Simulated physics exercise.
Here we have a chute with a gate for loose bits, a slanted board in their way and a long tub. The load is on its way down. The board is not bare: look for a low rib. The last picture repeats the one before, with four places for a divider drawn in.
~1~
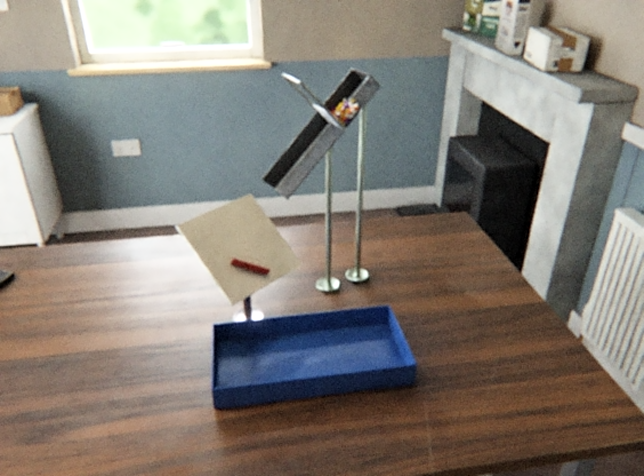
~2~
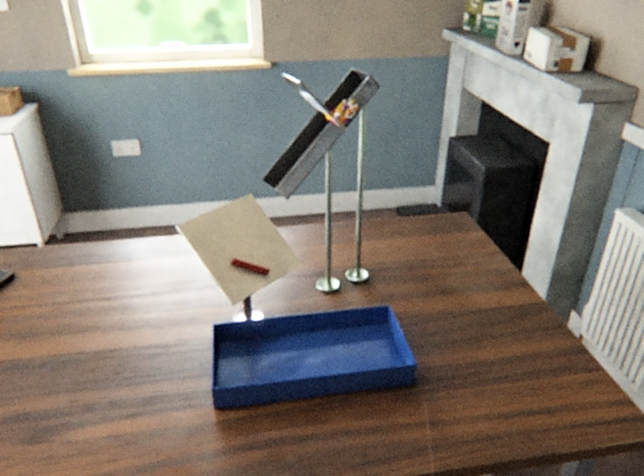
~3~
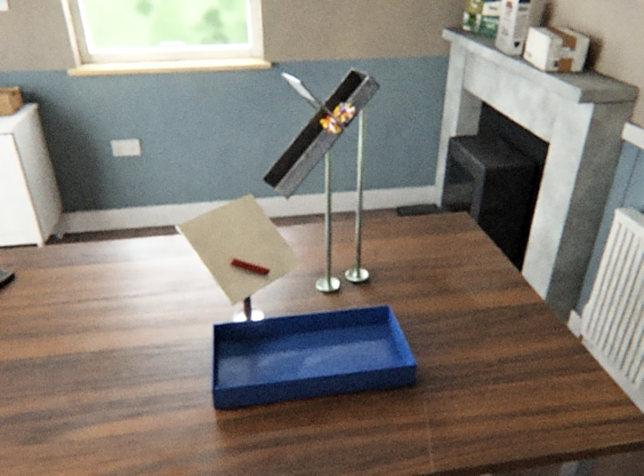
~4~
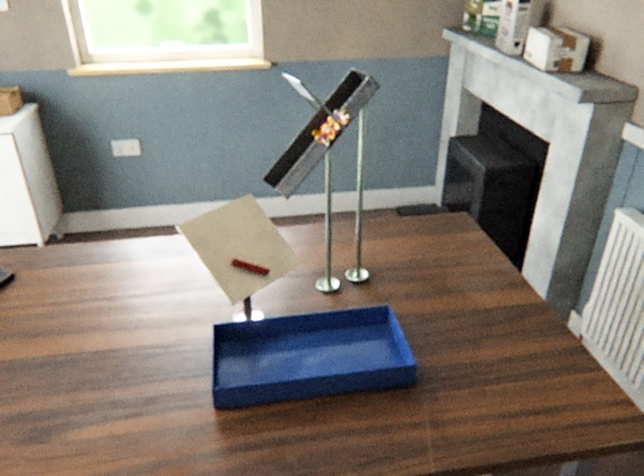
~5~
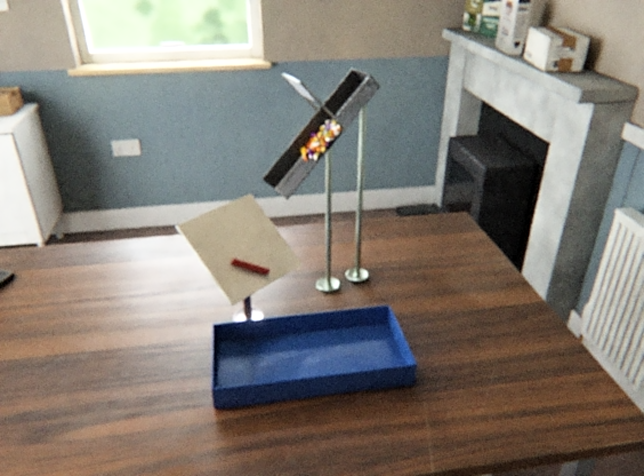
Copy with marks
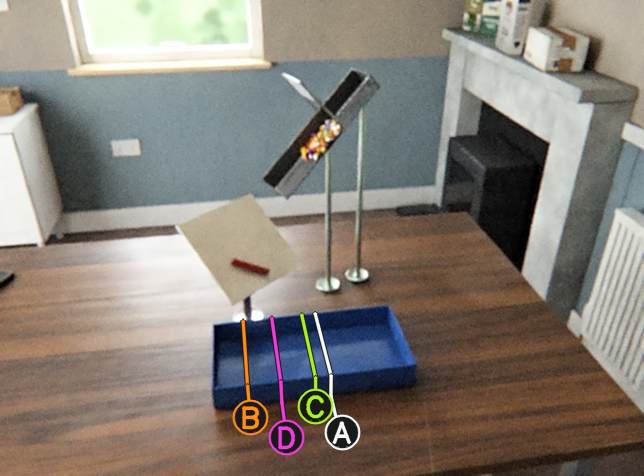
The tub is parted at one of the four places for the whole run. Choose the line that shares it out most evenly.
Line C does it best.
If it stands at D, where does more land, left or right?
More lands on the right.
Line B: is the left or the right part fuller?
More lands on the right.
On the marked copy, line A crosses the front rim at (330, 374); line B crosses the front rim at (247, 385); line C crosses the front rim at (315, 376); line D crosses the front rim at (280, 381).
With A, of what is caught, most on the left of the divider, about a quarter on the right.
With B, of what is caught, a small part on the left of the divider, nearly all on the right.
With C, of what is caught, about a third on the left of the divider, about two thirds on the right.
With D, of what is caught, a small part on the left of the divider, most on the right.
